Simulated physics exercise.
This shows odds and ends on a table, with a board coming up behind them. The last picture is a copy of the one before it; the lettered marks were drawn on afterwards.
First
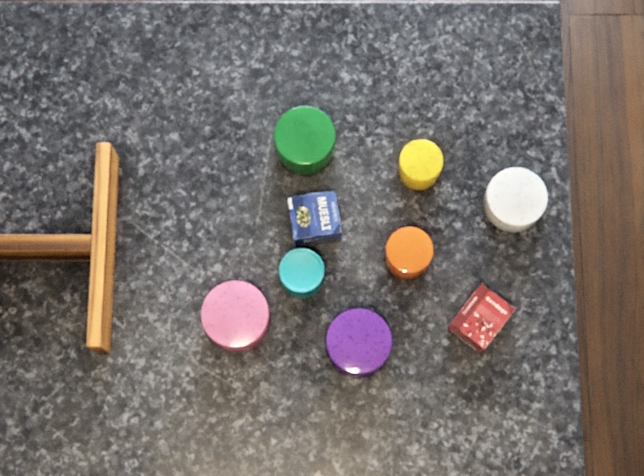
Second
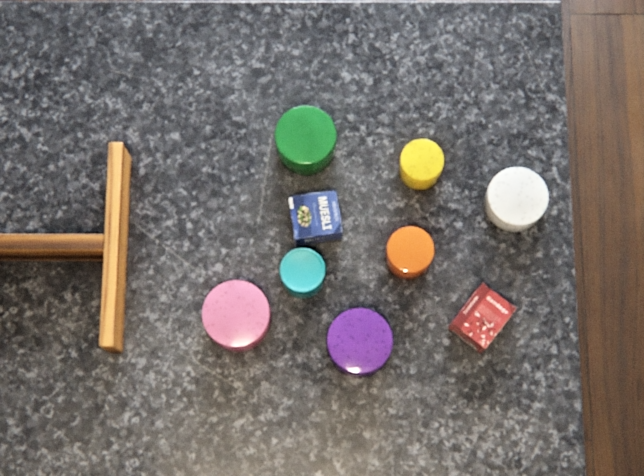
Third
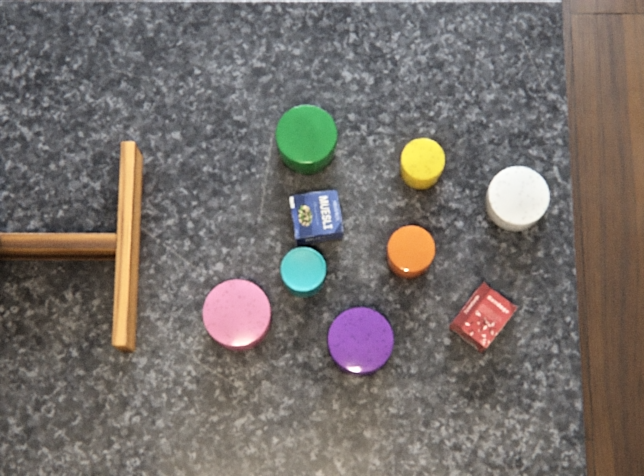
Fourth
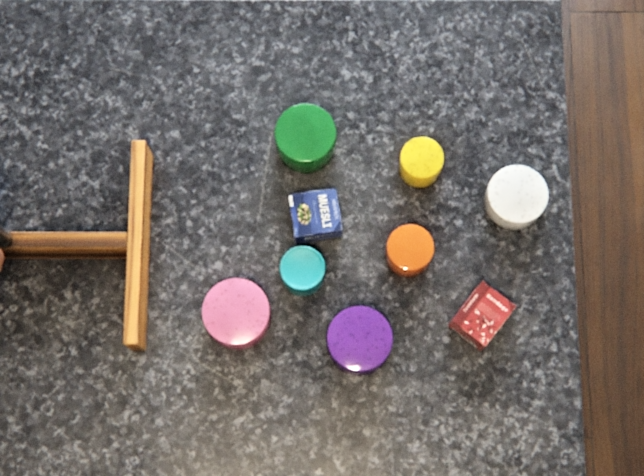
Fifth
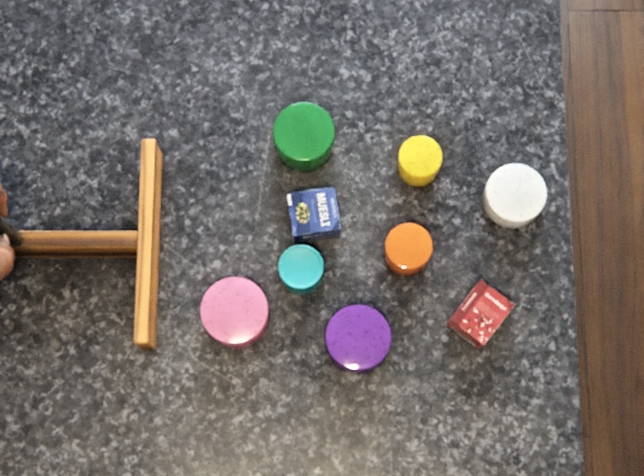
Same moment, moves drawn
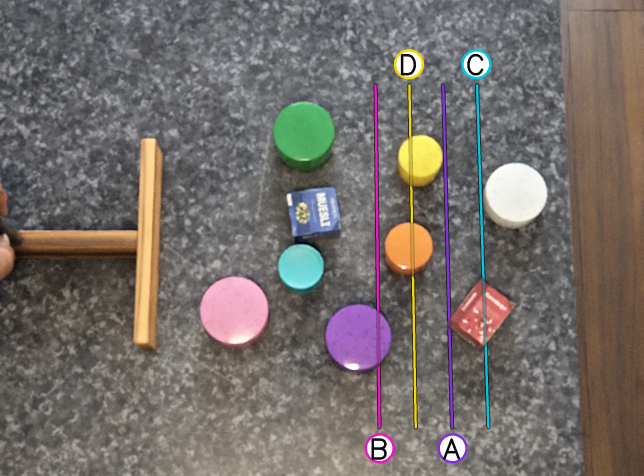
At the start, a T-shaped wooden board lies at the left of a speckled grey surface, apart from a scatter of colourful round pots, a blue packet and a red box. The board slides slowly right, narrowing the gap, and fingers gripping its handle come into view while the objects stay put.
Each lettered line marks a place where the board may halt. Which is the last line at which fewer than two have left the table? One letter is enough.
No farther than C.
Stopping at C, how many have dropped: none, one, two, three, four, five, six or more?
By then, none.
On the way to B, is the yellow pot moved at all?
No.
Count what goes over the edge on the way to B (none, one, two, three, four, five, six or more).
By then, none.
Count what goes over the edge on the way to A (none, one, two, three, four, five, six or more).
By then, none.
On the copy, A at (447, 250); B at (377, 250); C at (483, 250); D at (412, 250).
On C. First, board (268, 239); purple pot (369, 343); pink pot (309, 315).
Then, board (389, 239); red box (490, 316); orange pot (463, 253).
Finally, board (482, 239); red box (576, 313); white pot (563, 196); none fallen.
By contrast, A is within the limit but short; B is within the limit but short; D is within the limit but short.
